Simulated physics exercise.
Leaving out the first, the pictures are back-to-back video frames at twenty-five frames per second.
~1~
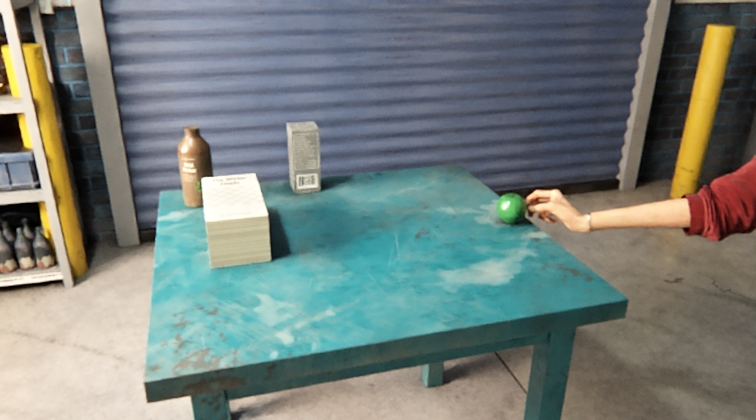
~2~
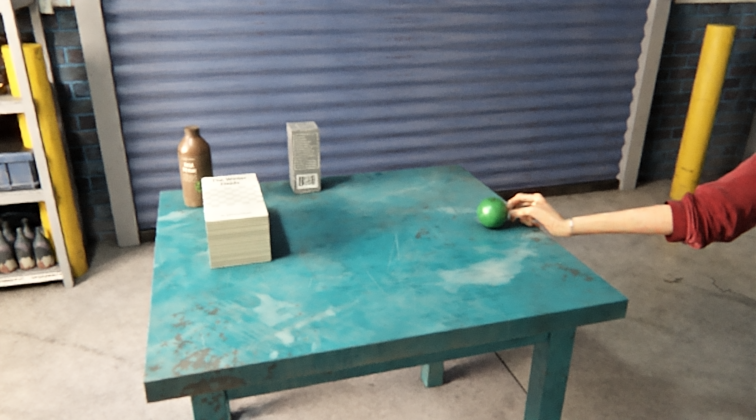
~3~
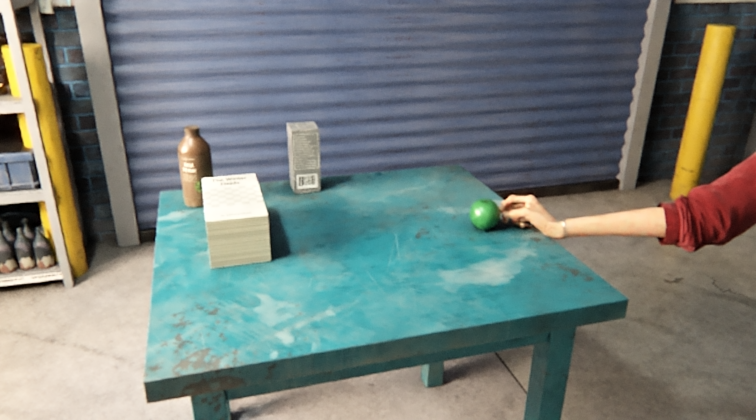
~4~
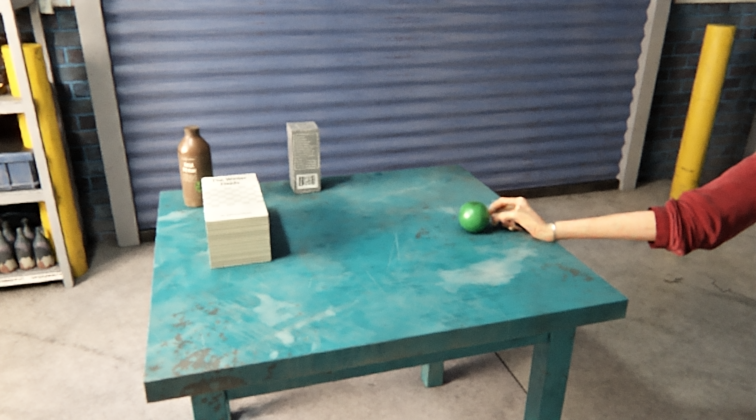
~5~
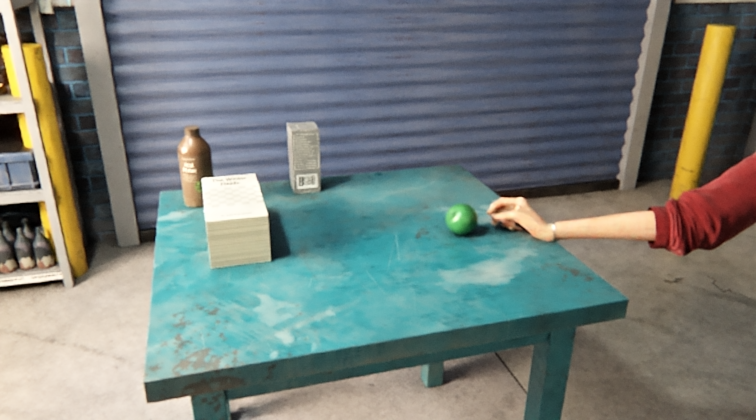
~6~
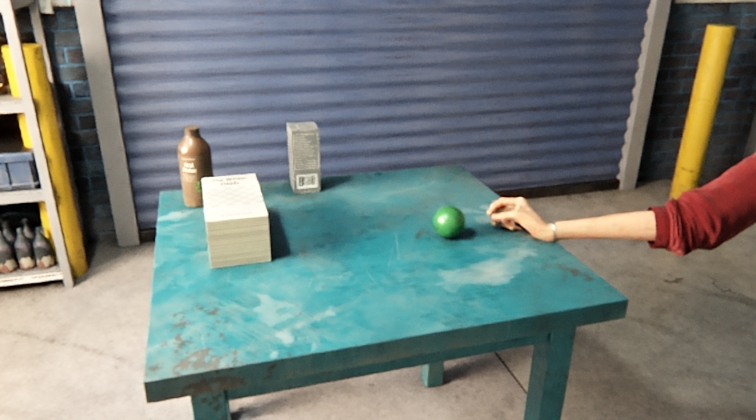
In this clip, a hand reaching in from the right pushes a round green object leftward across a worn teal table, then stays behind as the object continues left, while a bottle, a paper stack and a box remain still.
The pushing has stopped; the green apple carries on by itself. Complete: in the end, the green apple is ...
... off the table.
Then, 0.20 s past the last view, green apple displaced well along near (384, 237).
Then, 0.60 s past the last view, green apple displaced well along near (239, 269).
Then, 1.00 s past the last view, green apple now off the table.
Then, 1.20 s past the last view, things are still on the move.
Finally, off the table, green apple.
